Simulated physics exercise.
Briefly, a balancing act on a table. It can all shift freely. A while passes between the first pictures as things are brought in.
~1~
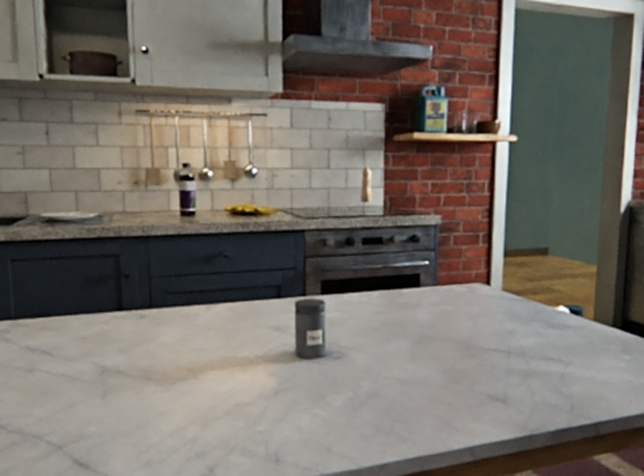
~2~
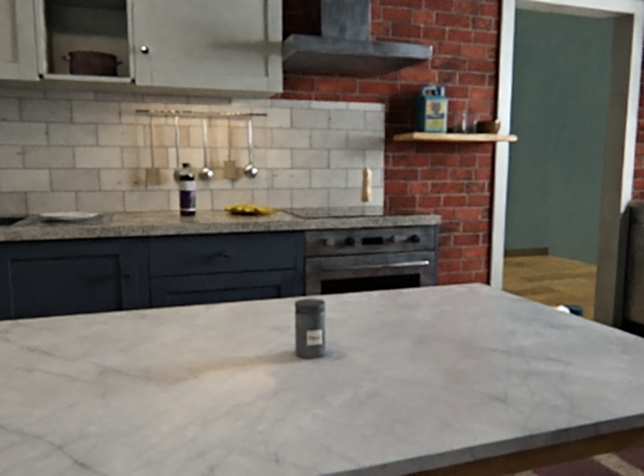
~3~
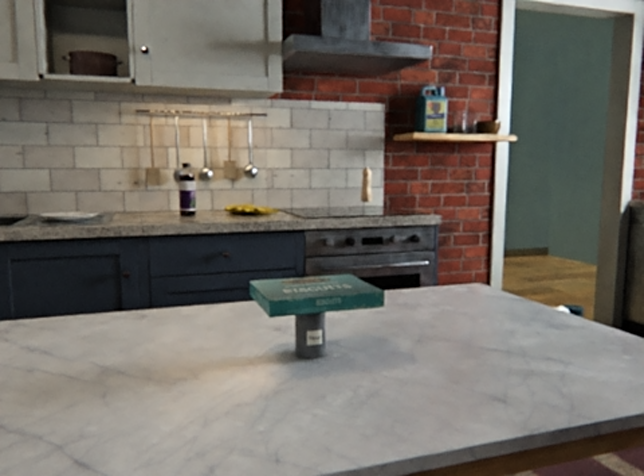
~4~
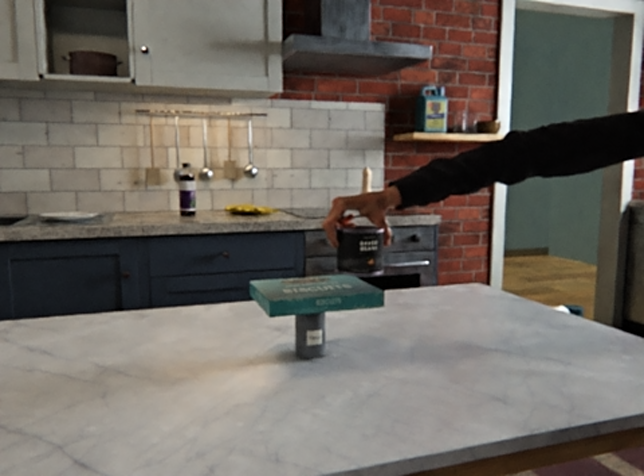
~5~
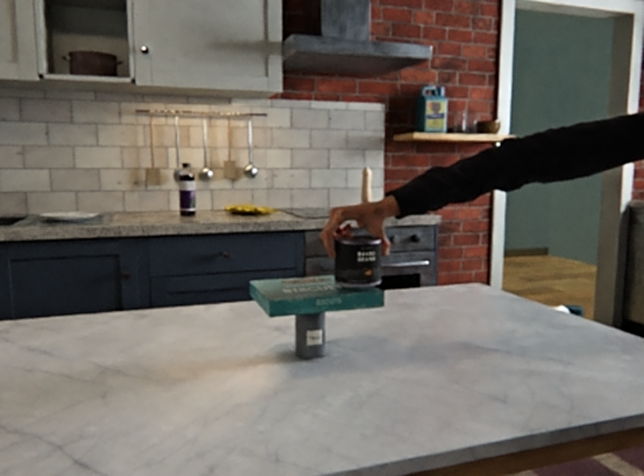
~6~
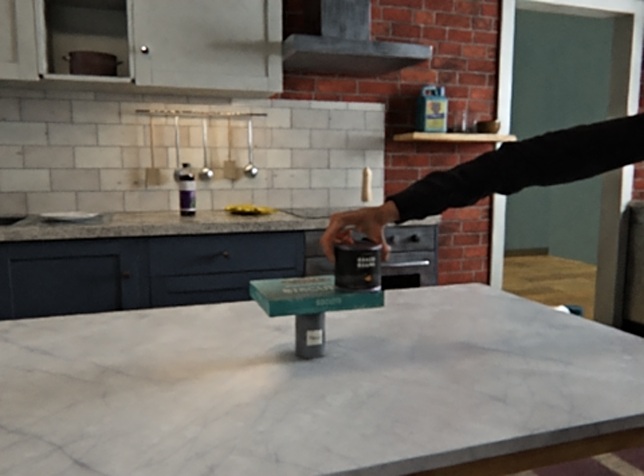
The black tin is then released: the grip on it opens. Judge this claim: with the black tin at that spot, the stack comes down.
A fall.
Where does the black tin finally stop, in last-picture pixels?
End spot: Near (426, 338).
Then, 0.40 s later than the last frame, black tin now fallen; turquoise packet tilted by 68°.
Then, 0.90 s later than the last frame, turquoise packet on its side.
When it is over, fallen, turquoise packet and black tin; grey jar as before. End places, in pixels of the last picture, black tin near (426, 338). The stack comes apart.
